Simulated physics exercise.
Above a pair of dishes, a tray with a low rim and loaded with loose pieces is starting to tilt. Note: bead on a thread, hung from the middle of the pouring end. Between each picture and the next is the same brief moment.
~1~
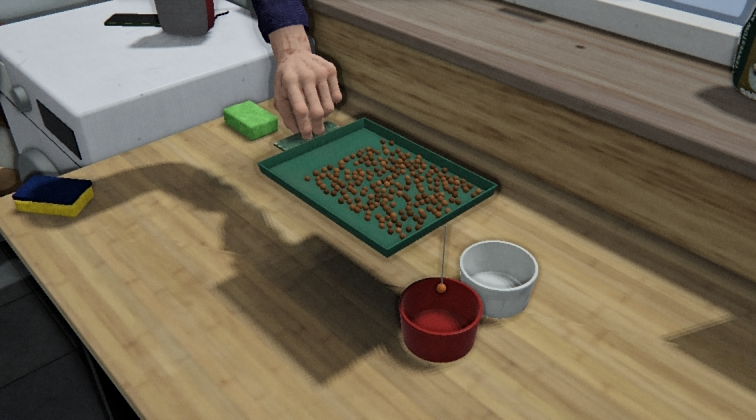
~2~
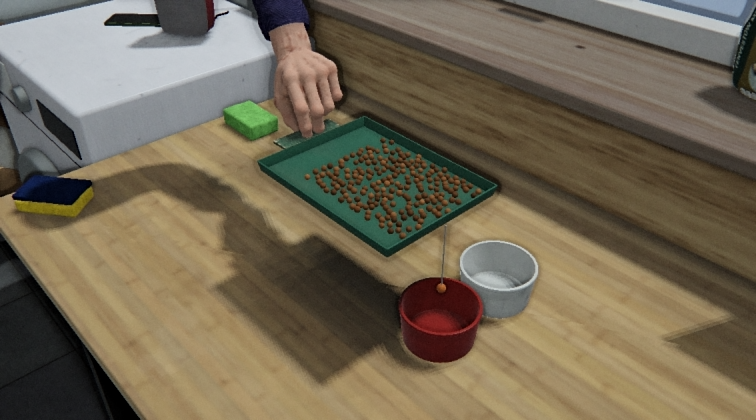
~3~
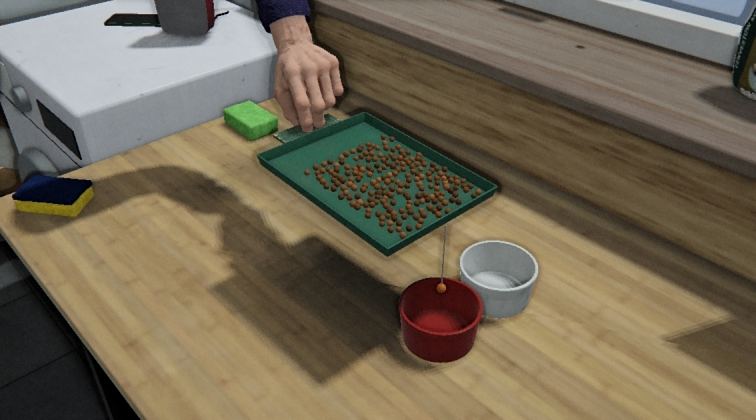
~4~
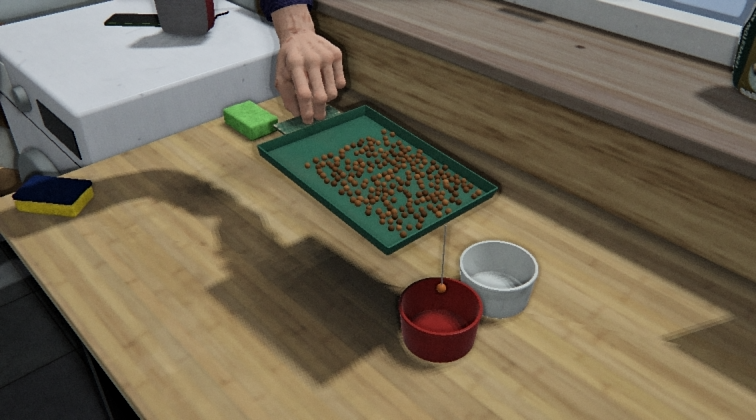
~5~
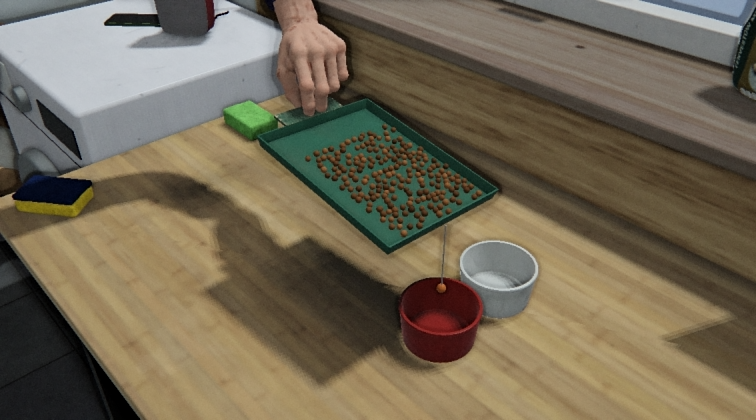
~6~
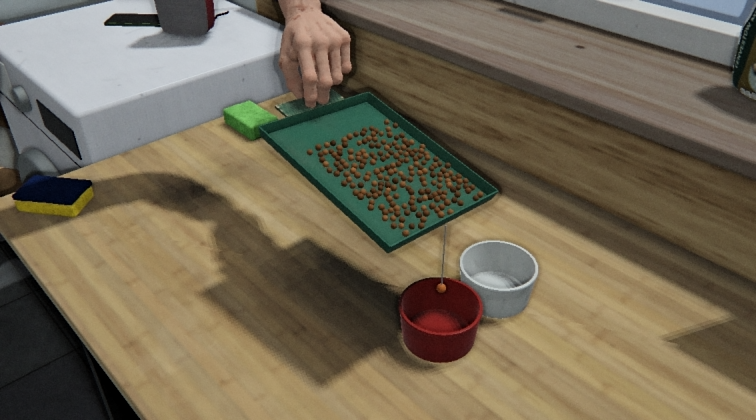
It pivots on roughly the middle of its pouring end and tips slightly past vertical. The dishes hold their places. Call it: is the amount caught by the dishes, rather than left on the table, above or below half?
Above half.
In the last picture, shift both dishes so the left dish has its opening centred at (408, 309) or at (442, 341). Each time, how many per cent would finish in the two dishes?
Trial 1 near 50 percent, trial 2 near 70 percent.
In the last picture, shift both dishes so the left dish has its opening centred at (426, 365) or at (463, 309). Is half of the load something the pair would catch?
In the first position shy of half, in the second past half.
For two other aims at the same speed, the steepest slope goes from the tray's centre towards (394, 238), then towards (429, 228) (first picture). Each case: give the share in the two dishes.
Lab note: Try 1 = 10 %, try 2 = 30 %.
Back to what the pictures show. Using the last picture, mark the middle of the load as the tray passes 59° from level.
The load is centred around (452, 181).
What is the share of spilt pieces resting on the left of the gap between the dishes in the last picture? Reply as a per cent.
Estimate: About 10 percent.
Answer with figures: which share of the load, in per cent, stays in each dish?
Near 20 in a hundred for the left dish; near 60 for the right dish.
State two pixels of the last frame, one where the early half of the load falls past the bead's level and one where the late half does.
I'd put it at roughly (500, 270), and after that at roughly (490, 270).
Just after the last frame, tray tipped steeply; almost all on the tray; just a few outside both.
A moment on, tray tipped right over; roughly a quarter on the tray; about a tenth in the left dish; roughly a quarter in the right dish; about a tenth outside both; roughly a third in the air.
Further on, tray tipped past a quarter turn; about a tenth in the left dish; roughly two thirds in the right dish; roughly a quarter outside both.
When it is over, tray tipped past a quarter turn; about a tenth in the left dish; roughly two thirds in the right dish; roughly a quarter outside both.
